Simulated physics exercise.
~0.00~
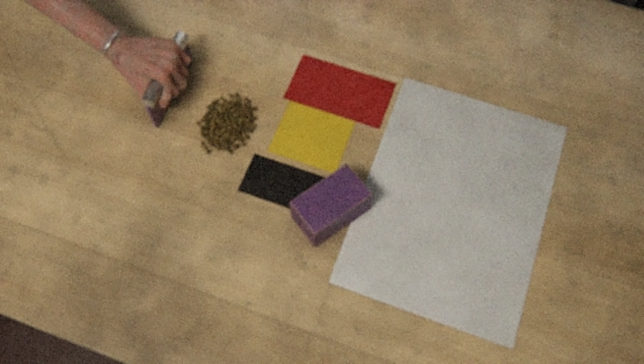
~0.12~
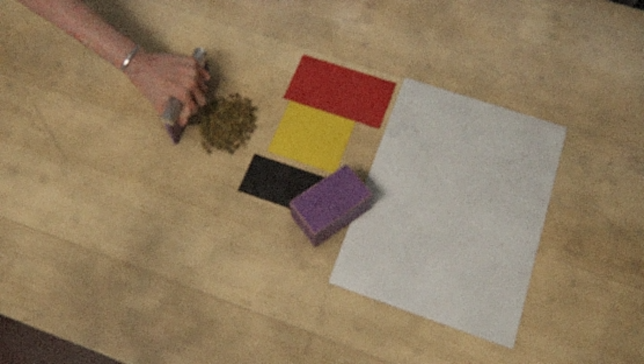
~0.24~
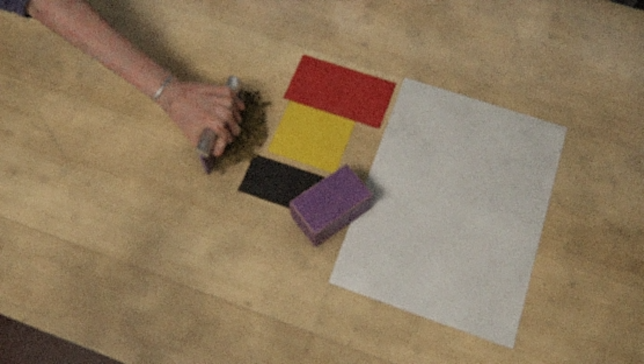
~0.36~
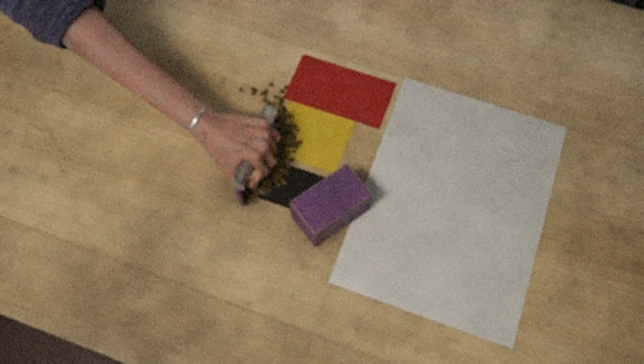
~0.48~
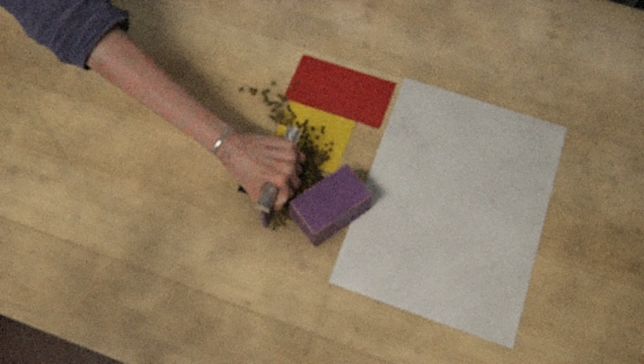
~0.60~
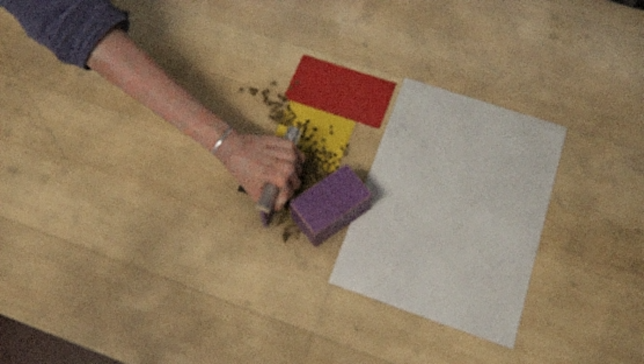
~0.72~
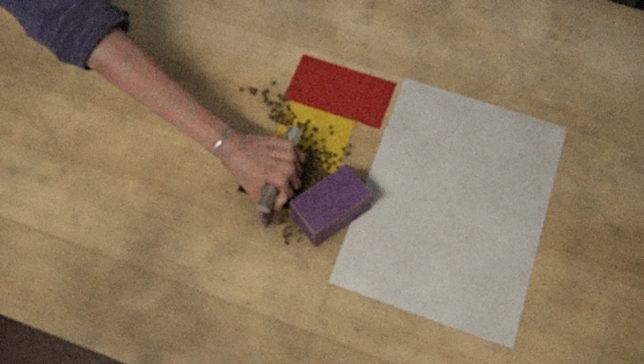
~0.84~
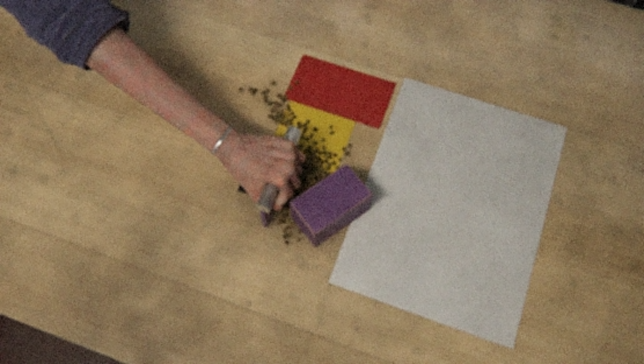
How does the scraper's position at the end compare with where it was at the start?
It starts at the upper left, on the far side of the lentil pile from the mats, and ends farther right and lower down, close to the purple block.
